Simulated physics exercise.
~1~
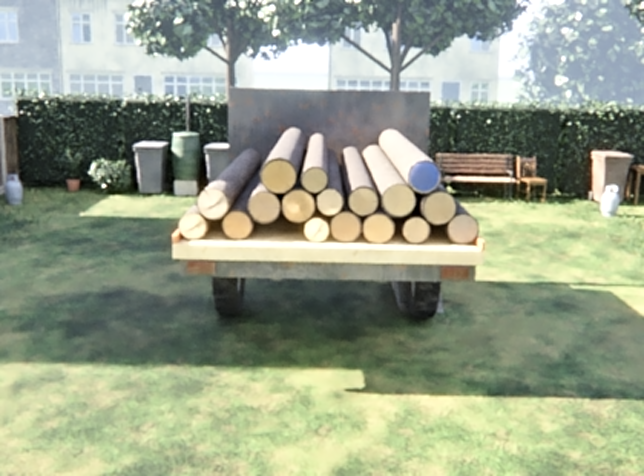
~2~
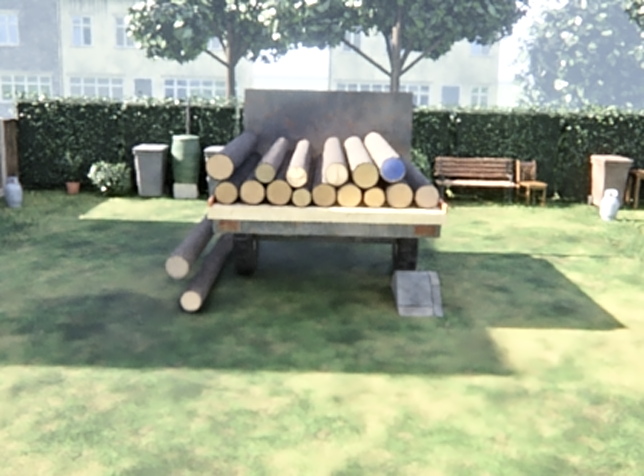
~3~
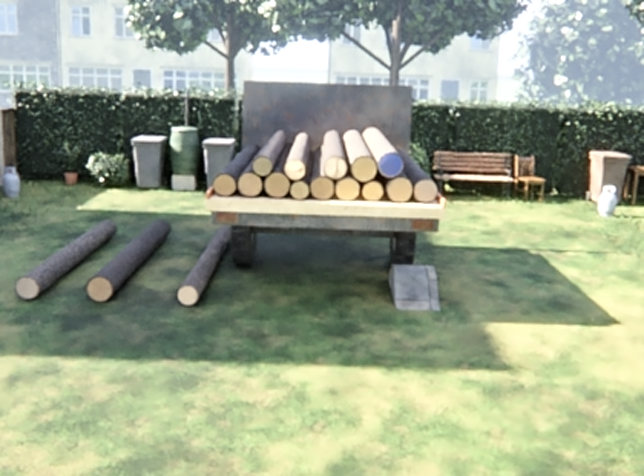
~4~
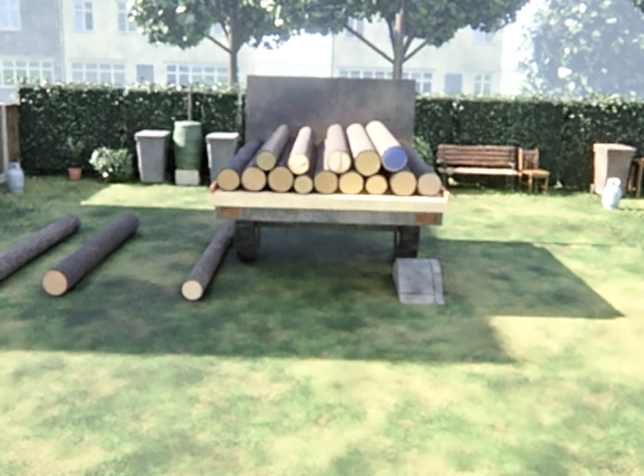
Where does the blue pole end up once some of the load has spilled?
It stays aboard the vehicle, resting on top of other poles towards the right side of the deck.
